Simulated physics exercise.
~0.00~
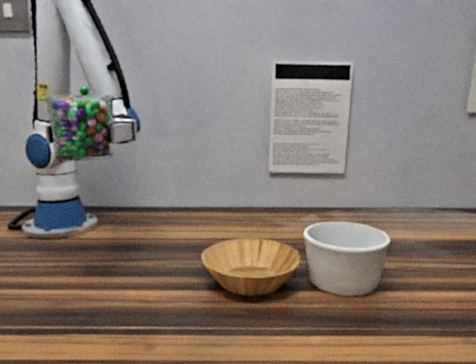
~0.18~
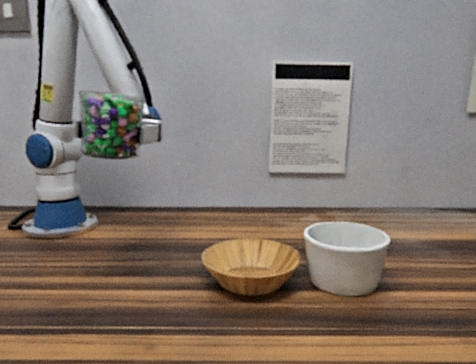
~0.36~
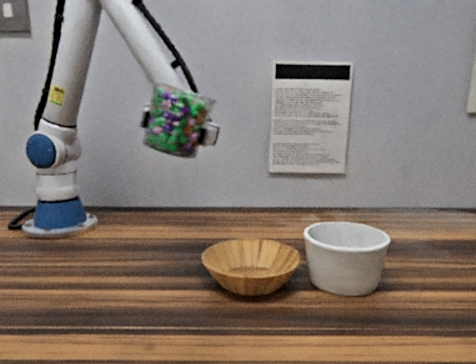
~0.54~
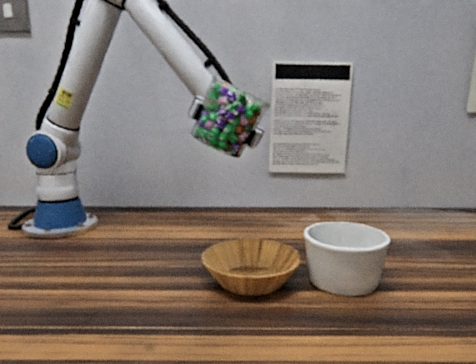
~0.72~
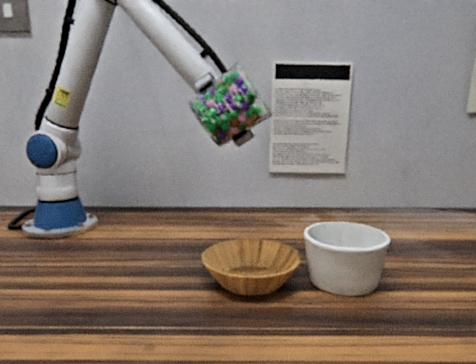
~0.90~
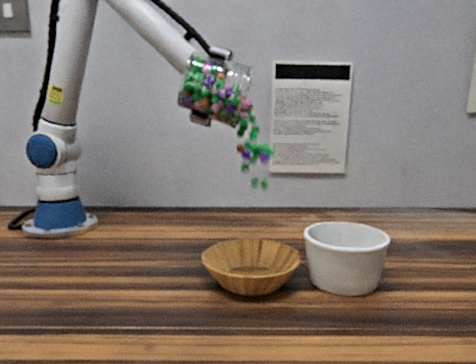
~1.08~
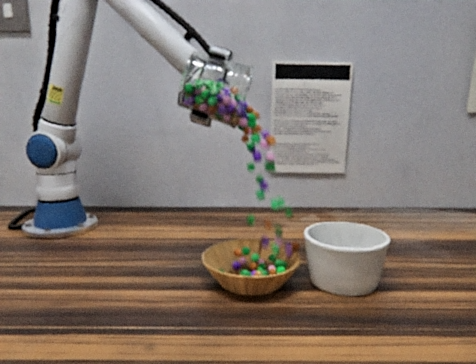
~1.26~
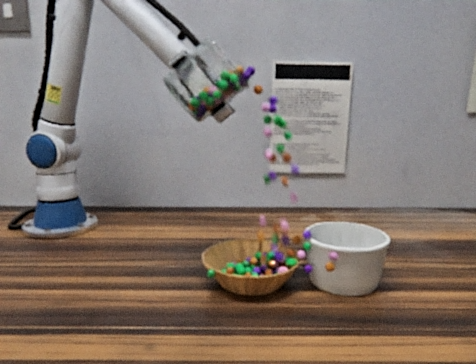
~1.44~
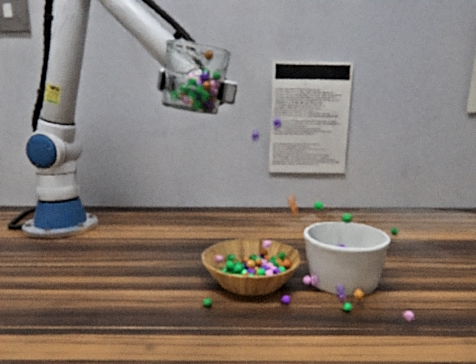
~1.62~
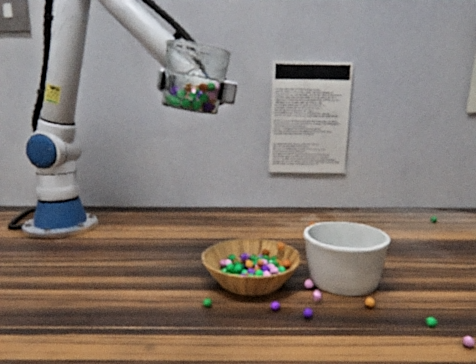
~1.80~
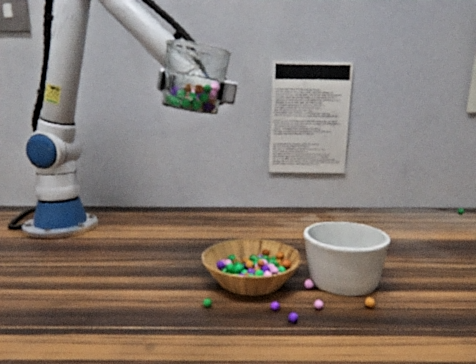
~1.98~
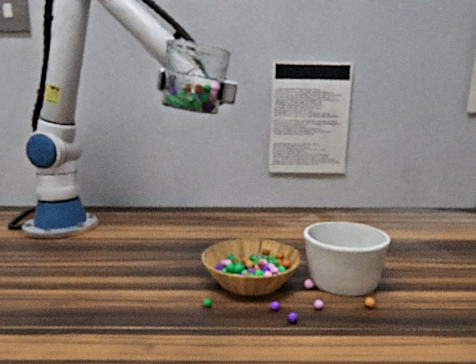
On a striped wooden tabletop against a grey wall, a robot arm holds a clear tumbler of colourful round sweets, with a wooden bowl and a white bowl standing to the right. The arm swings the tumbler rightward and begins to lean it. It tips the tumbler onto its side, and sweets stream down into the wooden bowl. As the arm turns the tumbler back up, the last falling sweets scatter around both bowls, and some roll away. Finally the arm holds still, with sweets left in the tumbler, many heaped in the wooden bowl and a few strewn on the table.
